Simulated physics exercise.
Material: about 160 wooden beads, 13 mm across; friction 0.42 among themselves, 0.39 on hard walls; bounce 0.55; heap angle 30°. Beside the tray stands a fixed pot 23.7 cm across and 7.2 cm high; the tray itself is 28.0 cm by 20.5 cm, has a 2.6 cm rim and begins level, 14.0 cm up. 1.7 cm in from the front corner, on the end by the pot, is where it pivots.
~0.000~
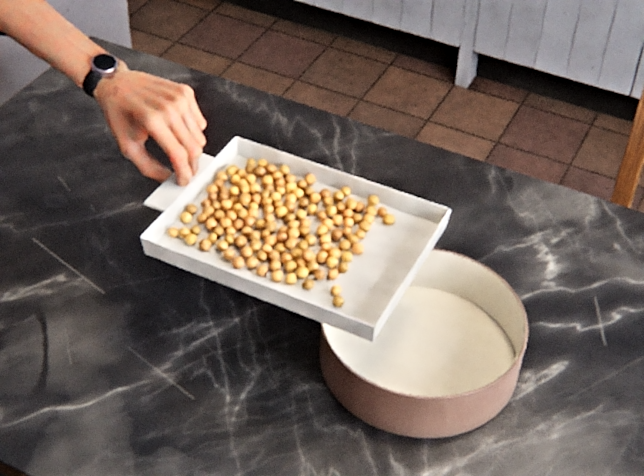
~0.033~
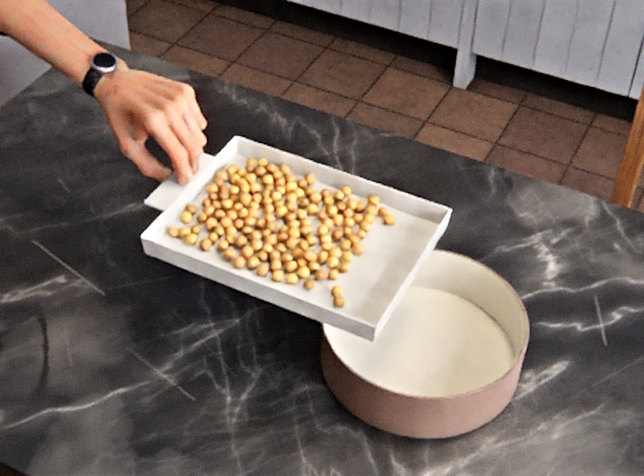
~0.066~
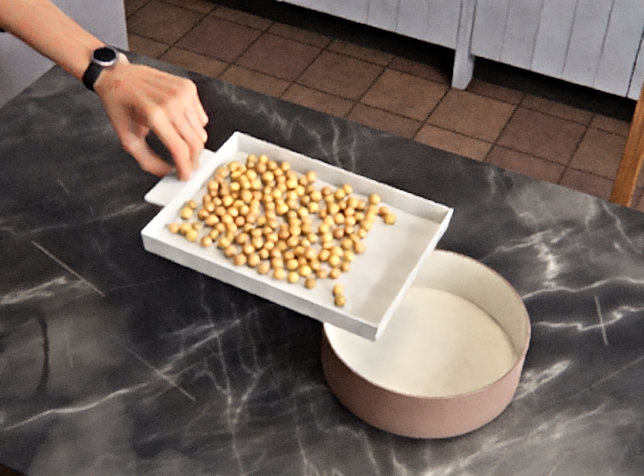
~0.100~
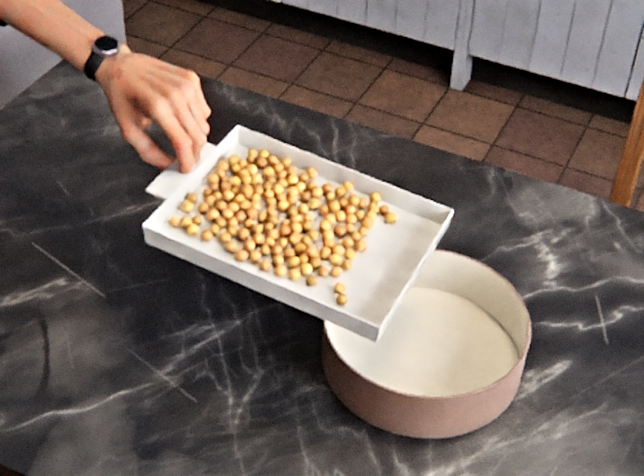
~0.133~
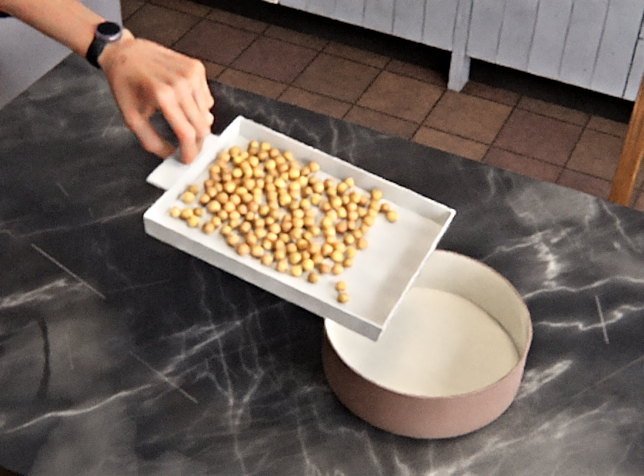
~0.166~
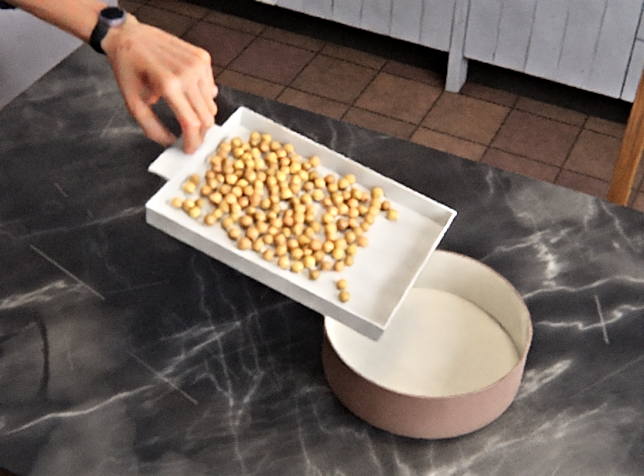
The footage shows a hand with a dark watch at the left end of a white tray of small round tan pieces, its right end over a pinkish pot on a dark marbled counter; the hand gradually raises the left end slightly.
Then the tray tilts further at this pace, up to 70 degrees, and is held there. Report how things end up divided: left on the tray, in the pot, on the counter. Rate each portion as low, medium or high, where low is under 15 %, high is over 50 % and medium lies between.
Tray high, pot medium, counter low.
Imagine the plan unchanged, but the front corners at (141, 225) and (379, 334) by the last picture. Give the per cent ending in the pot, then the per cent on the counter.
Pot 0, counter 60.
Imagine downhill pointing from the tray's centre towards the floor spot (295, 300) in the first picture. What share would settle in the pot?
Around 0 percent of them.
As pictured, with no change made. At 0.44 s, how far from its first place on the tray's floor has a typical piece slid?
6 cm.
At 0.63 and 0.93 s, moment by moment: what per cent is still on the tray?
Estimates: 100; 70.
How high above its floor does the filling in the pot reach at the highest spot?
1.5 cm.
After 0.44 s, tilt 40 degrees; the tray holds 100 %, the pot 0 %.
After 0.63 s, tilt 60 degrees; the tray holds 100 %, the pot 0 %.
After 0.93 s, tilt 70 degrees; the tray holds 70 %, the pot 20 %.
By 1.8 s all is still; tray 65 %, pot 25 %, counter 5 %.
